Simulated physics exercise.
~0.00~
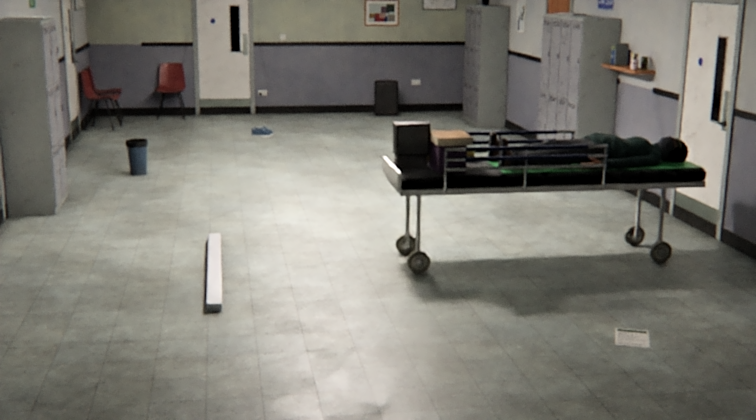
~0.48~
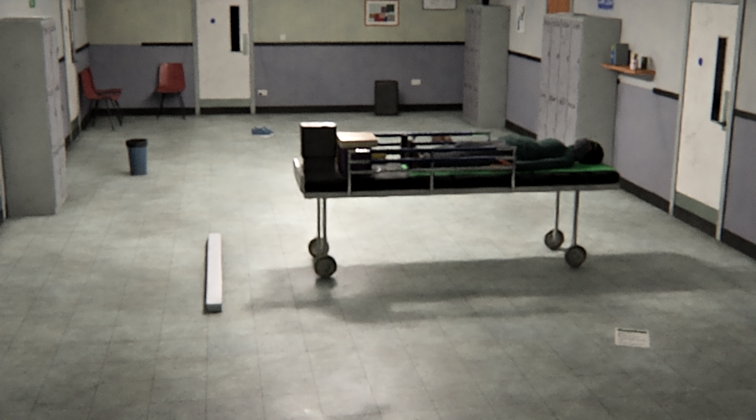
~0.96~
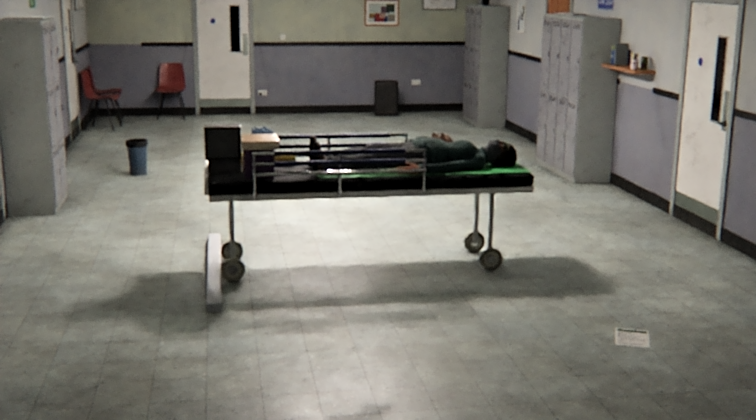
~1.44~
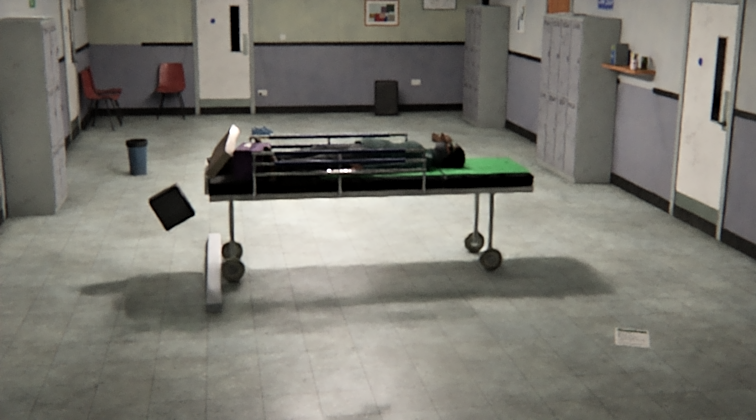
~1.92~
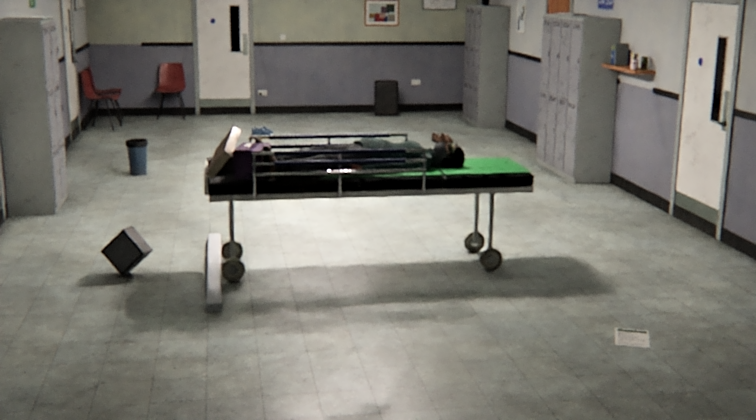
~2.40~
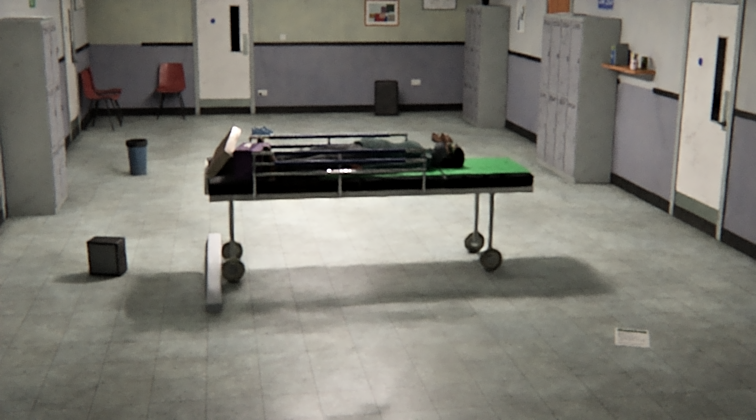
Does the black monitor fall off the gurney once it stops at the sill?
Yes, the black monitor slides off the left end of the gurney, tumbles down and comes to lie on the floor.
